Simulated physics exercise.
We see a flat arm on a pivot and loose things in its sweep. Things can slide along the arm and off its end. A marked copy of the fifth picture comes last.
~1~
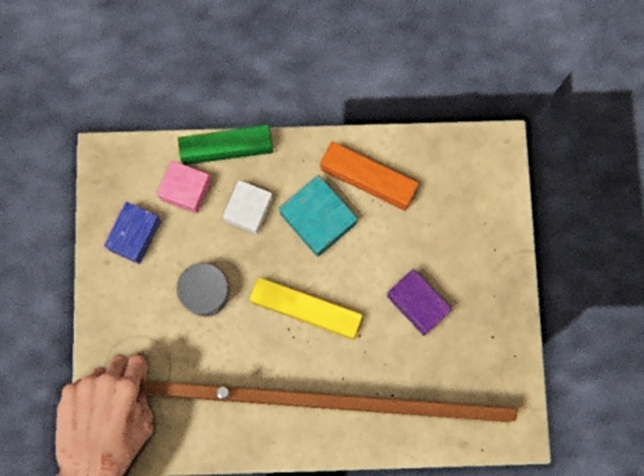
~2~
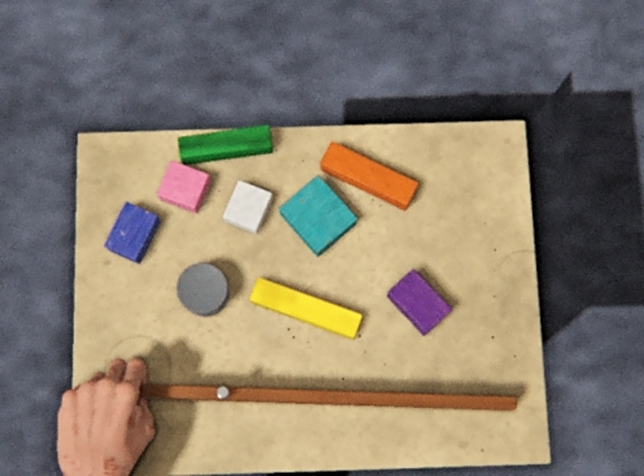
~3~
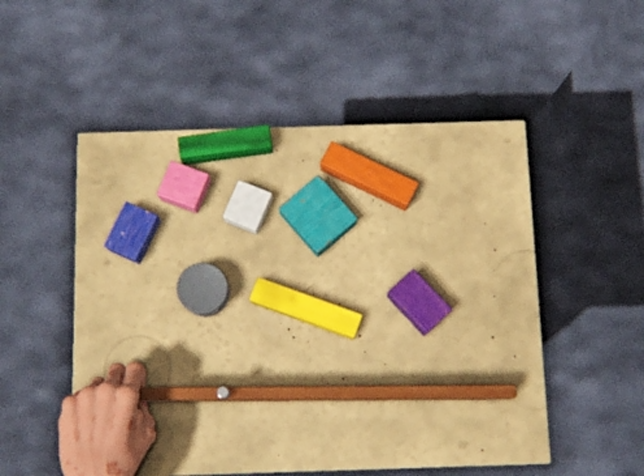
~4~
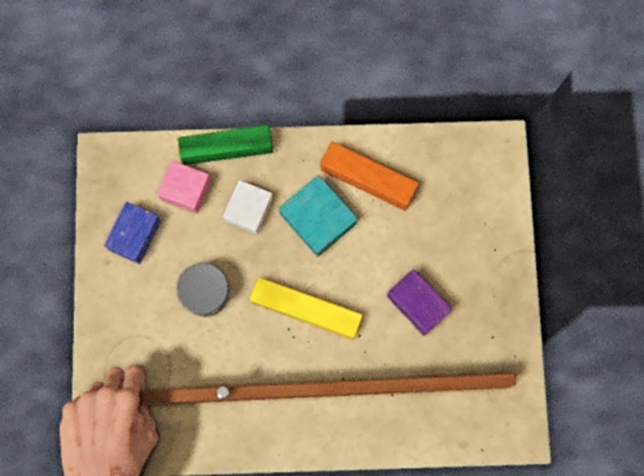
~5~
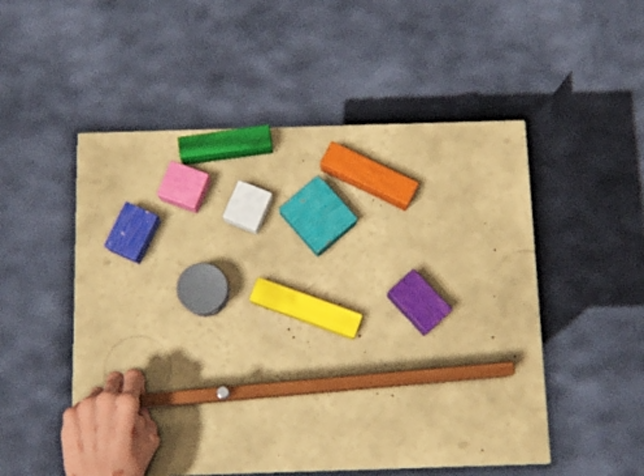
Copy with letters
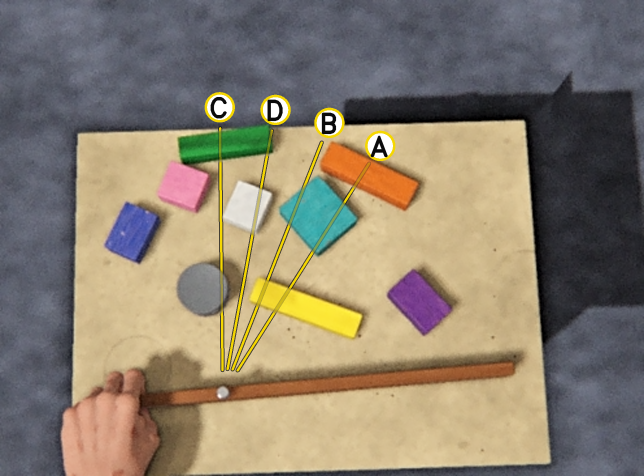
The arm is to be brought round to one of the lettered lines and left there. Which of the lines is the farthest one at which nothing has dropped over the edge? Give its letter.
The farthest safe stop is A.
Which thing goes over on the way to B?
The orange bar.
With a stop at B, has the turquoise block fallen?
No.
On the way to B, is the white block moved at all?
Yes.
On the marked copy, A at (305, 265); B at (278, 253); C at (221, 246); D at (250, 247).
Following A. Soon after the start, arm (362, 331); purple block (411, 271); yellow stick (304, 304).
Later, arm (333, 289); turquoise block (301, 207); purple block (365, 215).
In the end, arm (305, 267); orange bar (328, 137); purple block (329, 172); nothing has fallen.
As for the rest, B drops the orange bar; C drops the purple block, green stick and orange bar; D drops the purple block, green stick and orange bar.
